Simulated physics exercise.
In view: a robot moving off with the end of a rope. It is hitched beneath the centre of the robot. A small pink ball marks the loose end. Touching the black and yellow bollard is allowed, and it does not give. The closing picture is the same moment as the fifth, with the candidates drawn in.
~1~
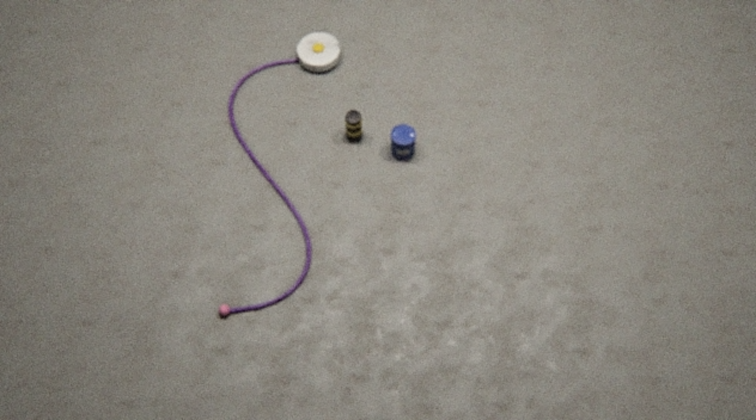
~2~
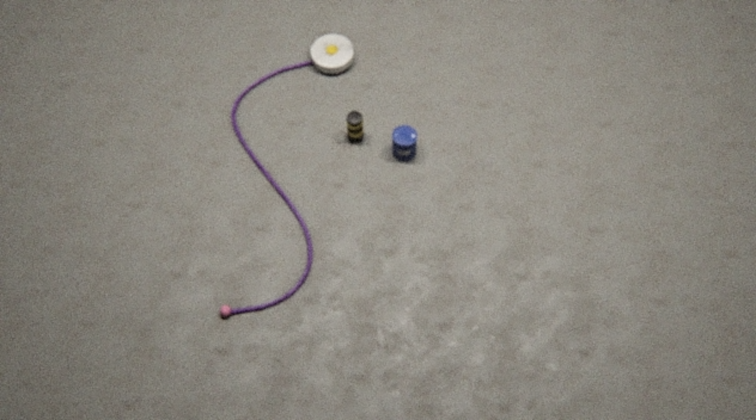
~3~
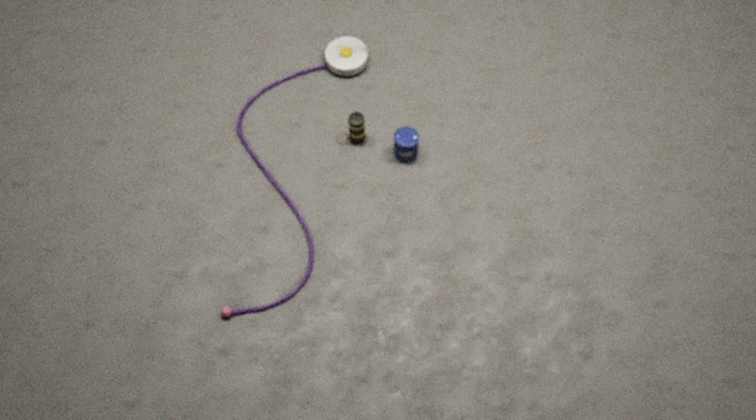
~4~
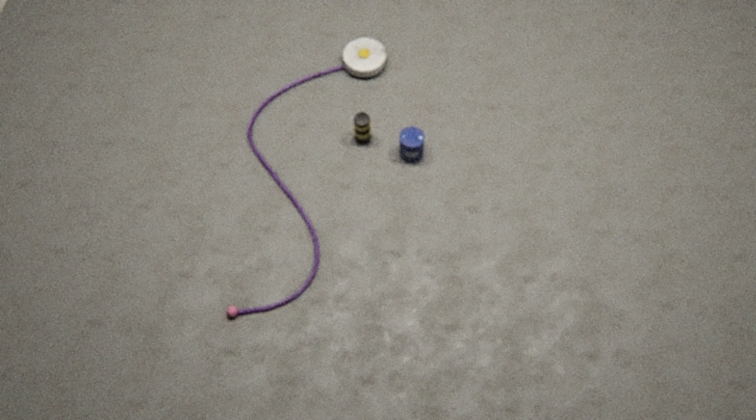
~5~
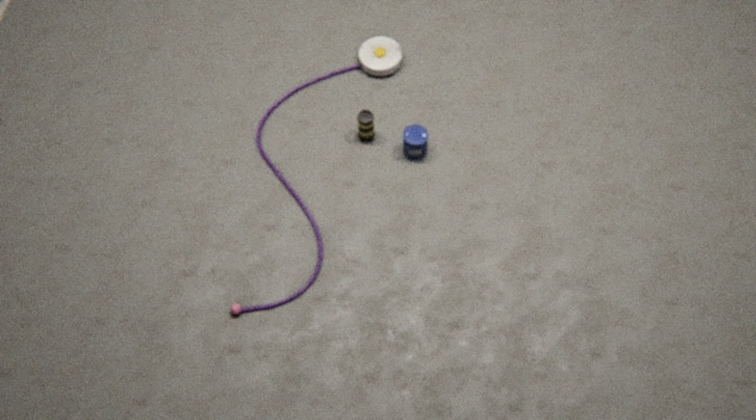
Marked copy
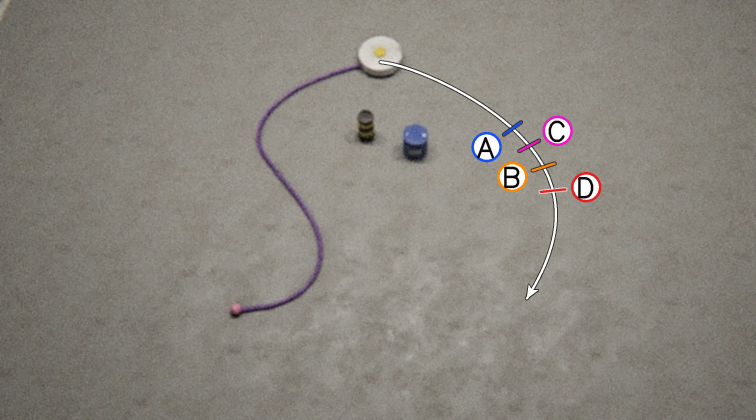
At the start, a round white robot with a yellow centre sits at the upper left of a blue keg and a small black and yellow bollard, a purple rope curving down to its pink end. The robot slides right, drawing the rope's upper part along, while the lower end barely shifts.
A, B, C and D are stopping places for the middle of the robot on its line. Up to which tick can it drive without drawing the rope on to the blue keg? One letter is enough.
Up to mark B.
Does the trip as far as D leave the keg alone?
No.
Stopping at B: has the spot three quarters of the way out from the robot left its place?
Yes.
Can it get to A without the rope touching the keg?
Yes.
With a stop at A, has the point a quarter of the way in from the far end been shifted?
By then, no.
On the copy, A at (512, 129); B at (544, 167); C at (529, 146); D at (553, 191); the route from (381, 62) via (528, 145) to (527, 299).
On B. First, robot (447, 80), middle of the rope (284, 170), free end (236, 309).
Then, robot (506, 117), middle of the rope (310, 166), free end (236, 309).
Finally, robot (545, 163), middle of the rope (350, 150), free end (241, 309); only the bollard has been touched, if anything.
By contrast, A is safe but short; C is safe but short; D brings the rope against the keg.
